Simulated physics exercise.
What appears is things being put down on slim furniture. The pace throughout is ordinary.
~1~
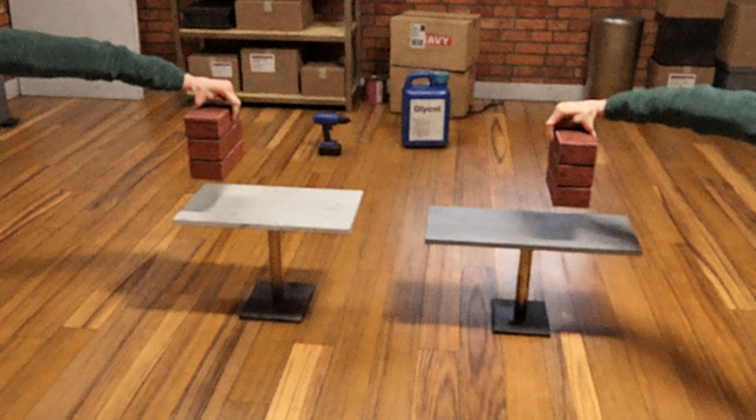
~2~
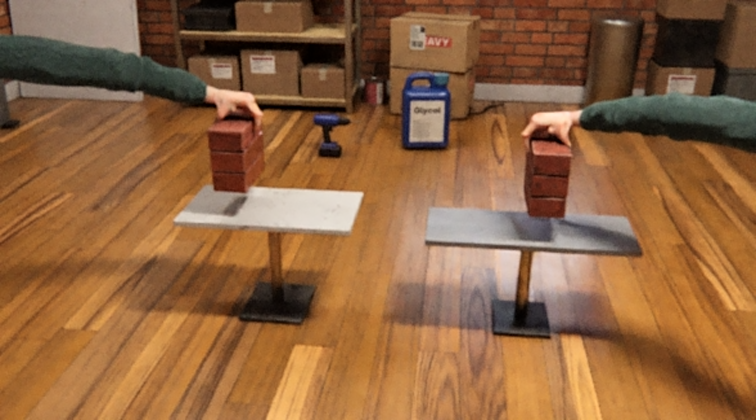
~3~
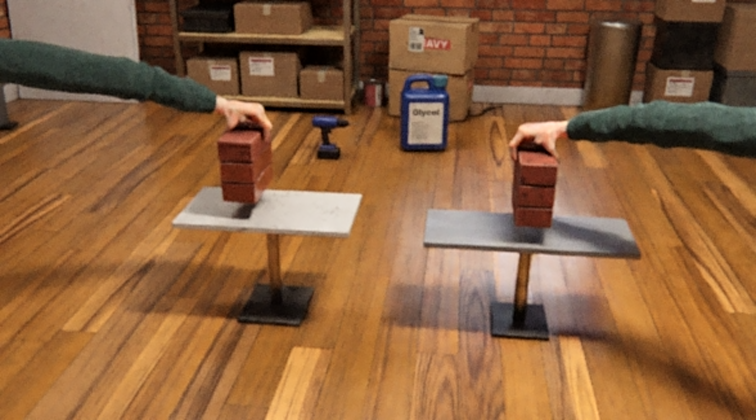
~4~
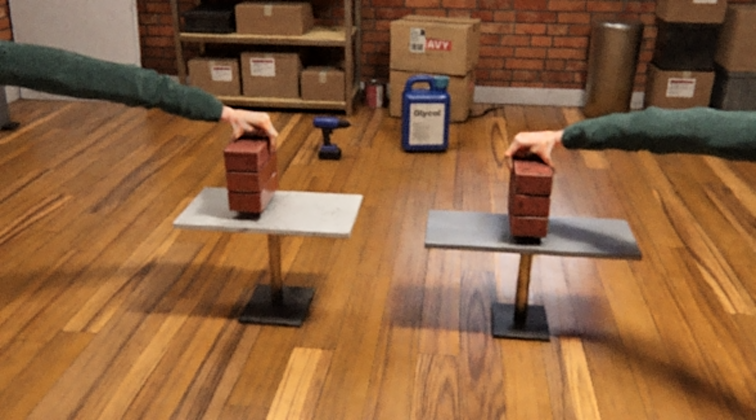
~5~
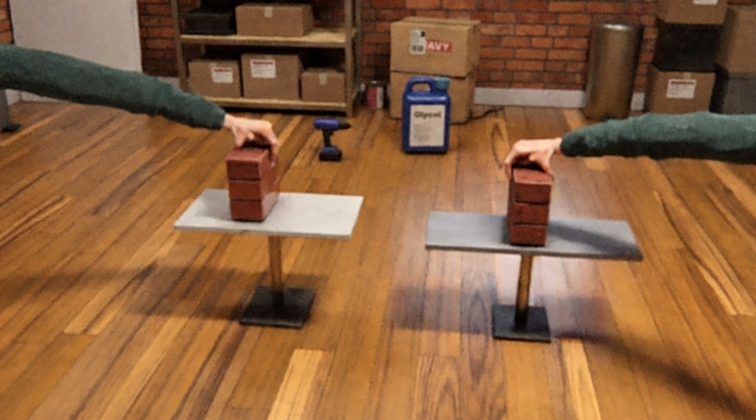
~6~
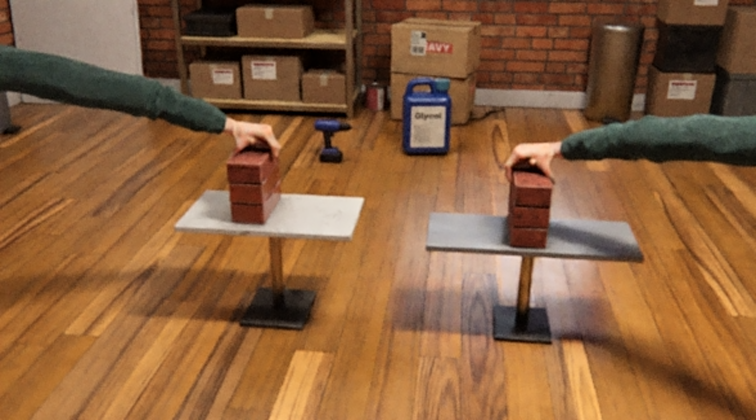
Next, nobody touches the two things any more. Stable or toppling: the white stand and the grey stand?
Outcome: The white stand stays up. The grey stand stays up.
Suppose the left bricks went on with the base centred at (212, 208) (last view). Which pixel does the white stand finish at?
(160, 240).
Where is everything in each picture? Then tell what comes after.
The first picture shows still on the way; white stand (272, 207); grey stand (529, 230); right bricks (570, 163).
The second picture shows still on the way; grey stand (529, 231); left bricks (238, 150).
The third picture shows still on the way; white stand (271, 211); right bricks (533, 183).
The fourth picture shows still on the way; grey stand (529, 234); left bricks (253, 170).
The fifth picture shows still on the way; white stand (273, 213); right bricks (528, 199).
The sixth picture shows in place, still held; white stand (274, 214); grey stand (530, 236); left bricks (256, 181).
Then, 0.20 s past the last view, white stand at rest near (273, 214); grey stand at rest near (530, 236).
Finally, the white stand stays flat on its feet, near (273, 214); the grey stand stays flat on its feet, near (530, 236).
